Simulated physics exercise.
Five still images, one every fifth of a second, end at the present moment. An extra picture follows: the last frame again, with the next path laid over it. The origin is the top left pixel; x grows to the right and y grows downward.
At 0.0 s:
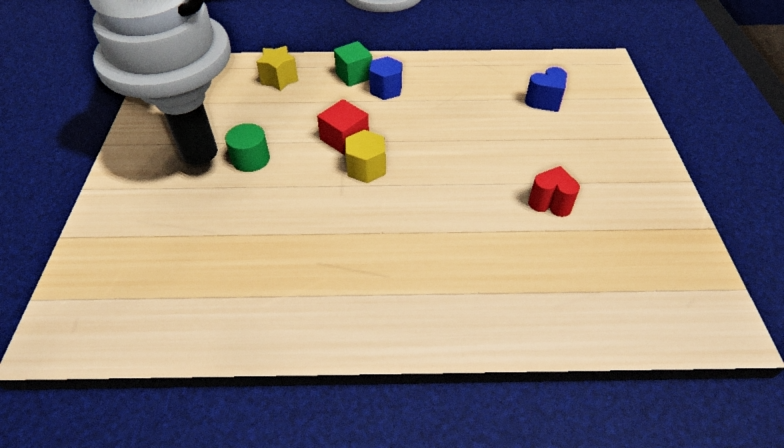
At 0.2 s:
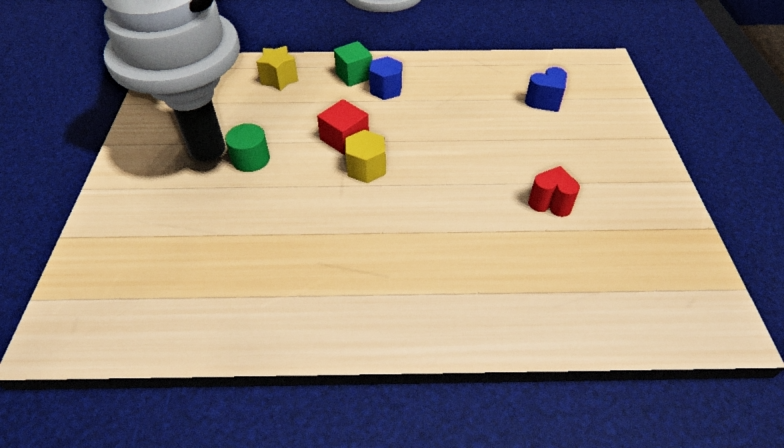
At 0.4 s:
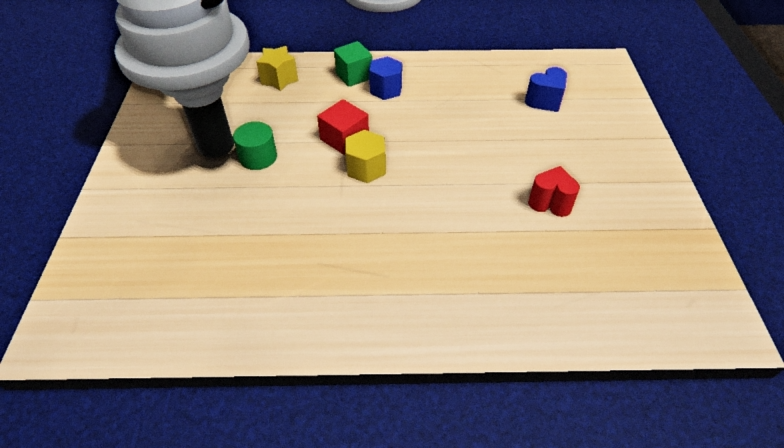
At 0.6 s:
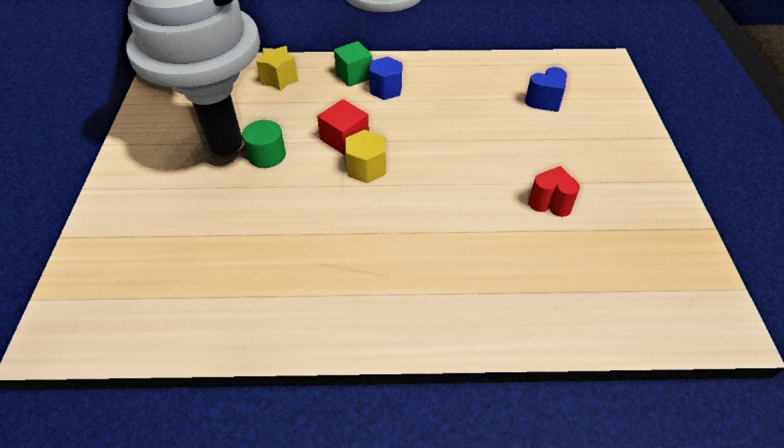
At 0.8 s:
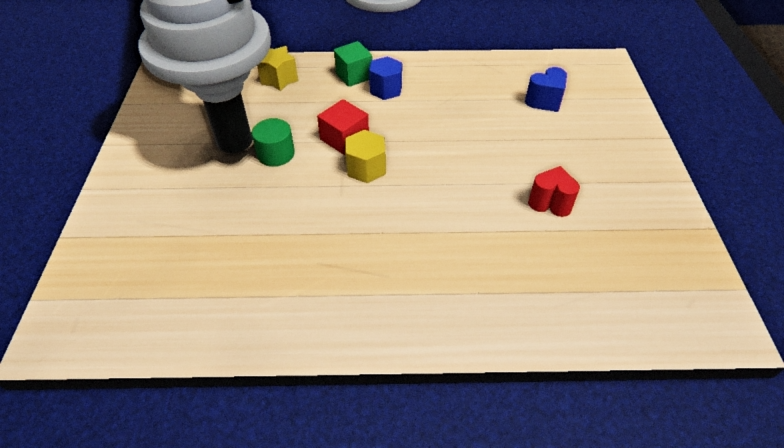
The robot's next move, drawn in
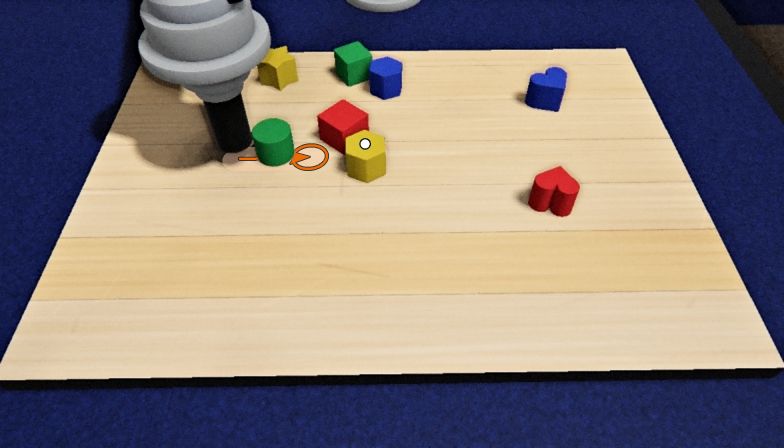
A gray robot arm with a black rod pushes a green cylinder slightly right.
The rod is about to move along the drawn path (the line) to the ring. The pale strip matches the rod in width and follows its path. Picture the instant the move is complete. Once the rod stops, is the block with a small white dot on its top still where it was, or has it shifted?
That block stays in place.
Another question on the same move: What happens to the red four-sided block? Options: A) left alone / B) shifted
B (shifted)
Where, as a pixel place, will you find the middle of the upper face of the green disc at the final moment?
Just about (336, 117).
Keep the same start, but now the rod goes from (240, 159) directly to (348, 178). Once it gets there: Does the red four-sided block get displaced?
Yes, I think so.
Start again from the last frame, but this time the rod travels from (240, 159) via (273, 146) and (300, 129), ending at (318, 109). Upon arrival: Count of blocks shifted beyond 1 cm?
Moved: 2.
Drawn move, from (240, 159) to (310, 157); the dot is on the yellow hexagonal block.
The first path, step by step. Halfway along, rod (272, 141); green disc (307, 125).
At the end, rod (307, 140); green disc (336, 117); red four-sided block (368, 103), turned 15° clockwise; yellow hexagonal block still.
